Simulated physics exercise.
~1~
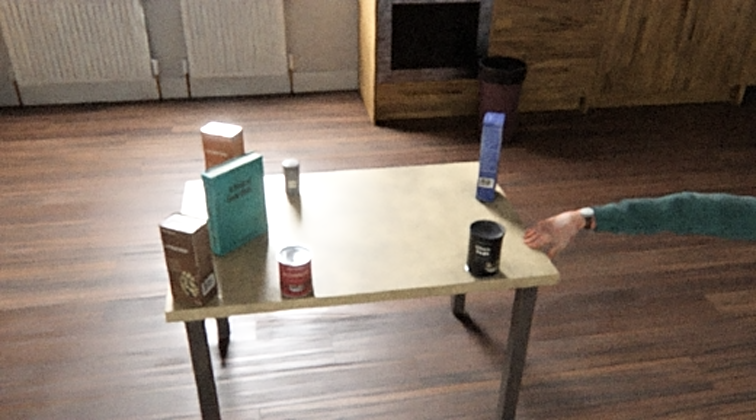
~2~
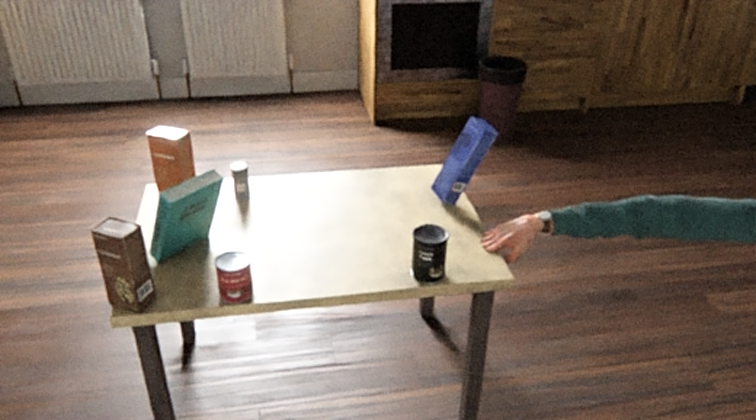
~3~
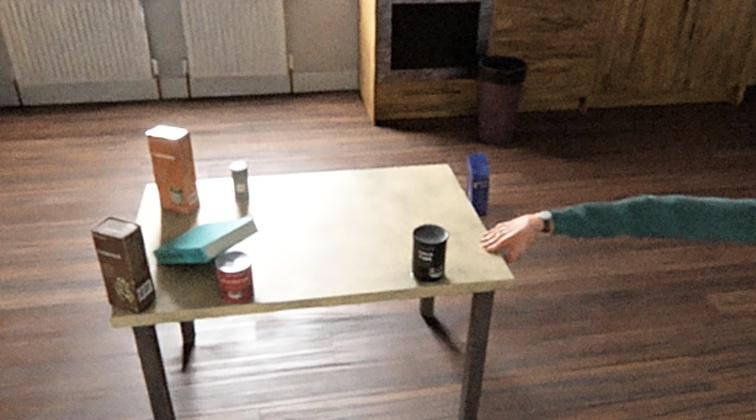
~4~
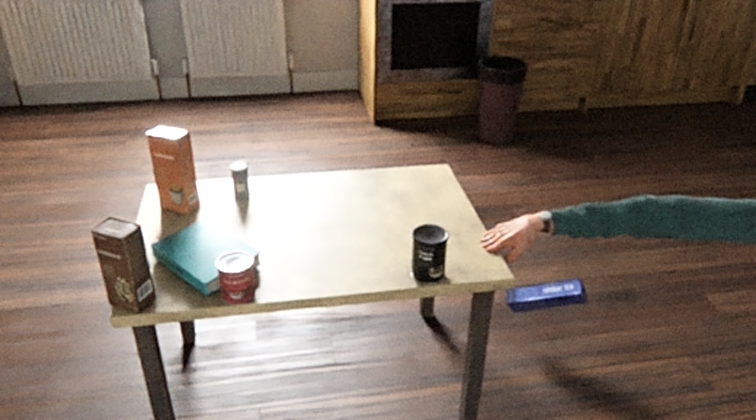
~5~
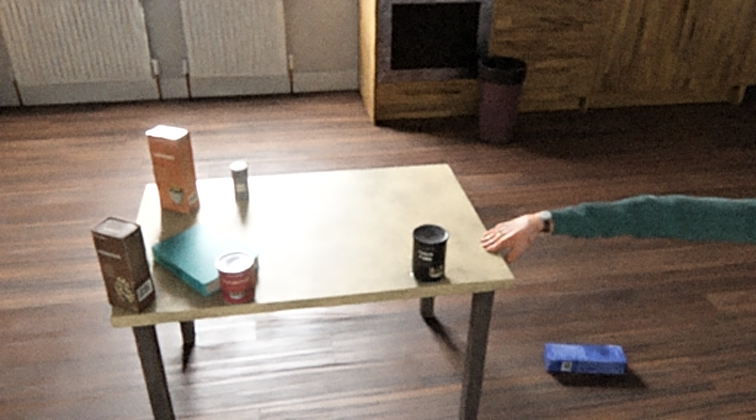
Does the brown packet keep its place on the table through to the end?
Yes, the brown packet holds its spot and is still upright near the front left corner of the table.
